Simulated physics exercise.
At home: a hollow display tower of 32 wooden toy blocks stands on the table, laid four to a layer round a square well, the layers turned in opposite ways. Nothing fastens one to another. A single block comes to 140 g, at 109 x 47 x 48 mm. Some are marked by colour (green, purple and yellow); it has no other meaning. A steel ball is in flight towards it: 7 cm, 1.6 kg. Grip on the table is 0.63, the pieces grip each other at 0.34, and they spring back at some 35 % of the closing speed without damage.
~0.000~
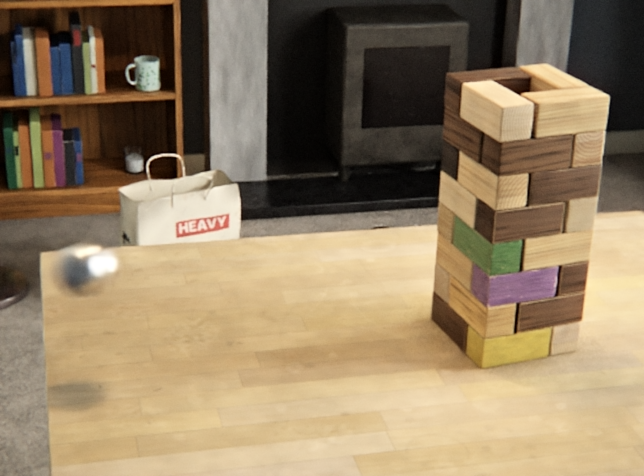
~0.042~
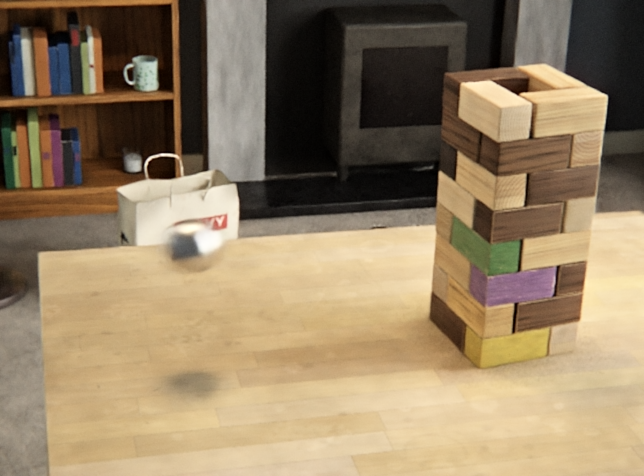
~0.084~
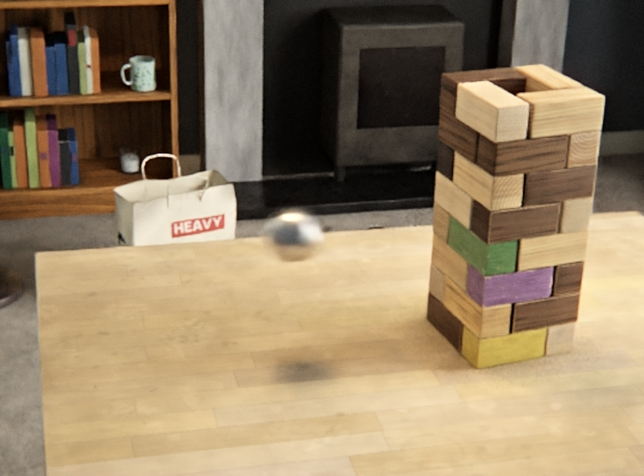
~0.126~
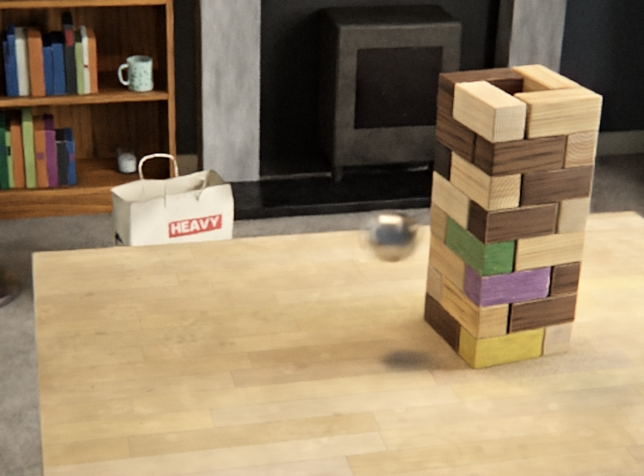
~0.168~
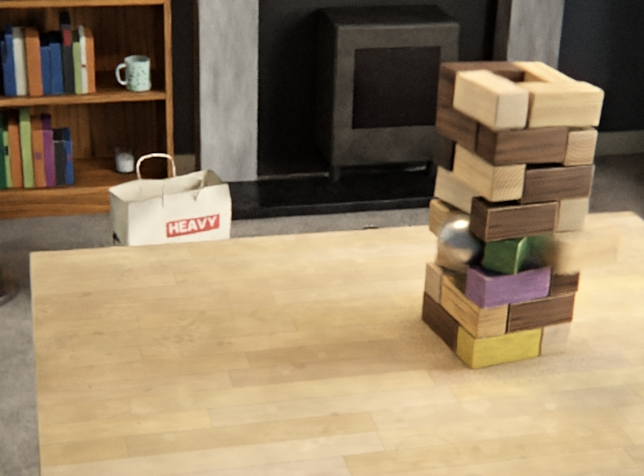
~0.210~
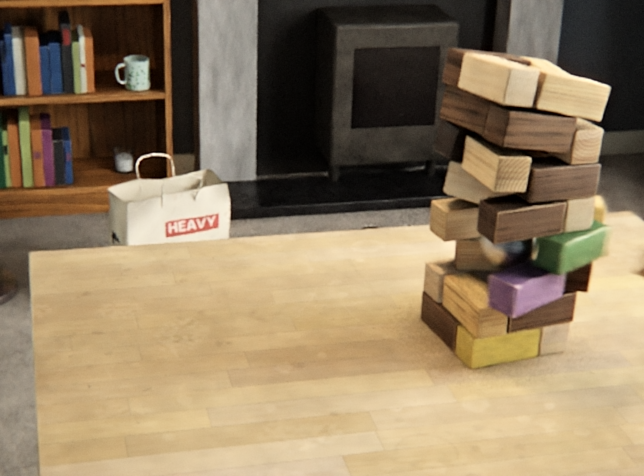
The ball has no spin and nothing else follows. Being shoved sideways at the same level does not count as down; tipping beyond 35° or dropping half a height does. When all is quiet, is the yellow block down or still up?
In the end the yellow block stays up.
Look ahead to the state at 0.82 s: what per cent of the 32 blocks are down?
By then 70 per cent.
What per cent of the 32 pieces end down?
Near 80 per cent.
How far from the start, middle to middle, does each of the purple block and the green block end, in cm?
Purple 38, green 48.
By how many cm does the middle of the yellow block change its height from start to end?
It ends some 0 cm lower.
After 0.42 s, ball still moving; 19 of the 32 blocks down; yellow block unmoved; purple block upside down.
After 0.82 s, ball still moving; 23 of the 32 blocks down; yellow block unmoved; purple block on its side.
In the end (1.7 s), ball rolling away; 26 of the 32 blocks down; yellow block unmoved; purple block on its side; green block on its side. From the last view, middles, yellow block near (497, 341).
